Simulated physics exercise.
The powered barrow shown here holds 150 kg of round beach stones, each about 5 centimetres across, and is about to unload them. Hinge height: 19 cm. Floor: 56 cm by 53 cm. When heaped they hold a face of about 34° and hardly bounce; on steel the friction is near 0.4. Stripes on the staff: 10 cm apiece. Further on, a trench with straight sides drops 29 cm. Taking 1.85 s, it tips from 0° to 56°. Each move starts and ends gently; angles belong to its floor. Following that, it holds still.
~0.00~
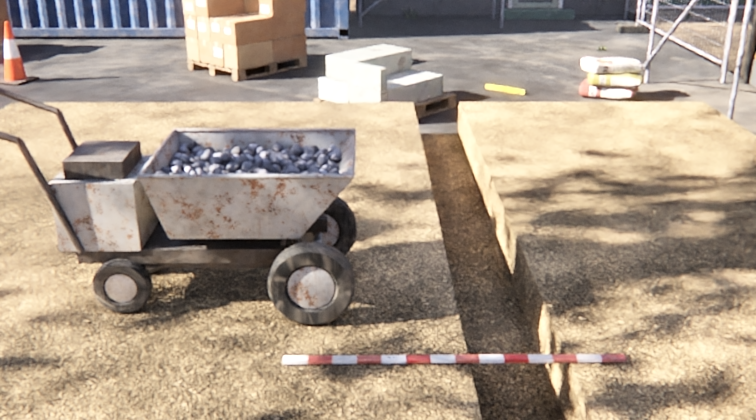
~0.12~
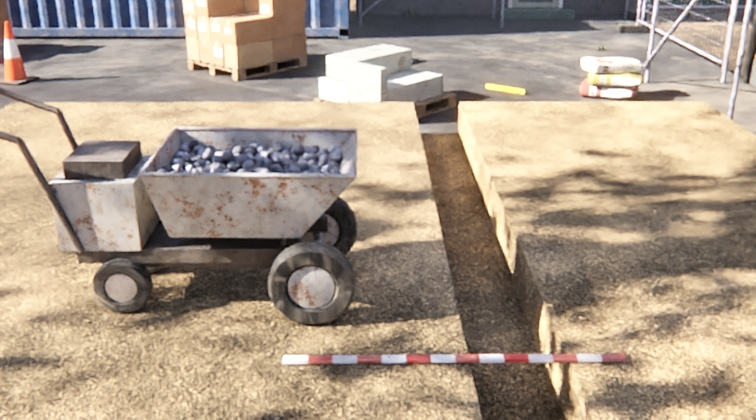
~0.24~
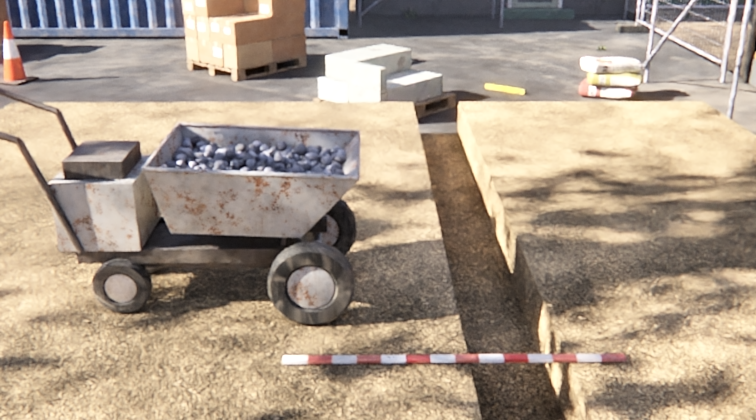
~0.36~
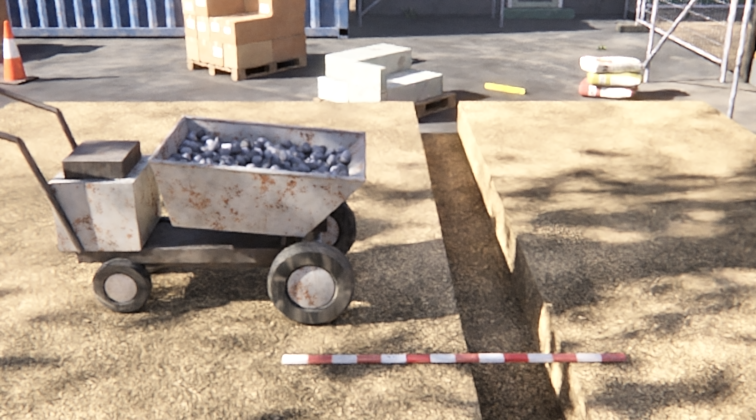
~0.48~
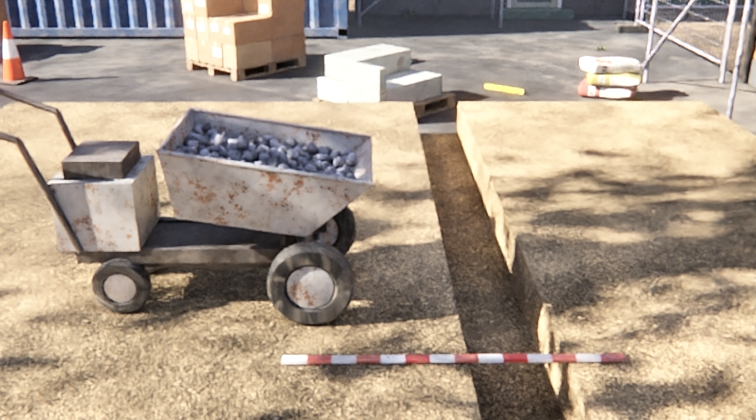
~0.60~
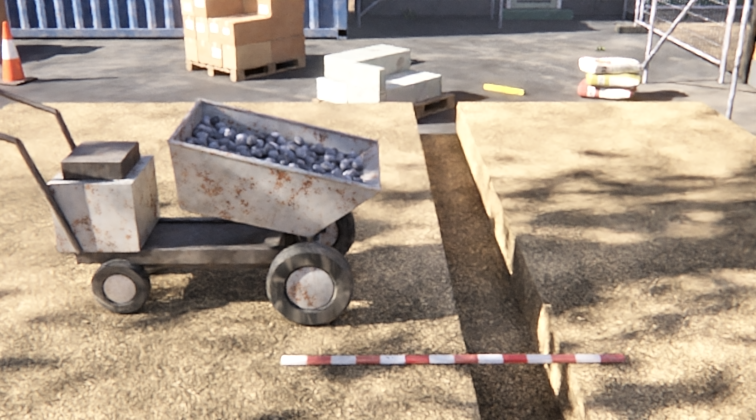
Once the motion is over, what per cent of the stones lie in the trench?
65 %.
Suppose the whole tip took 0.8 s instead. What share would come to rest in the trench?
It would be near 70 per cent.
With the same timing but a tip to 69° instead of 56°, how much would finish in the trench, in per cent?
It would come to about 100 percent.
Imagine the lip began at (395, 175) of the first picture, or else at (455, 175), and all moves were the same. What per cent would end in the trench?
The first start gives about 70 per cent, the second about 40.
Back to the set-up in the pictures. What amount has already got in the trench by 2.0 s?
At that moment: Approx. 15 %.
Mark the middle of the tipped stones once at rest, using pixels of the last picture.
About (486, 333).
After 1.4 s the floor is at 47°; 100 % in the tray; the foremost stones are at (411, 213).
After 2.0 s the floor is at 56°; 79 % in the tray, 7 % short of the trench, 13 % in the trench; the foremost stones are at (510, 334).
After 2.3 s the floor is at 56°; 57 % in the tray, 7 % short of the trench, 36 % in the trench; the foremost stones are at (531, 339).
After 4.2 s the floor is at 56°; 25 % in the tray, 9 % short of the trench, 65 % in the trench; the foremost stones are at (529, 332).
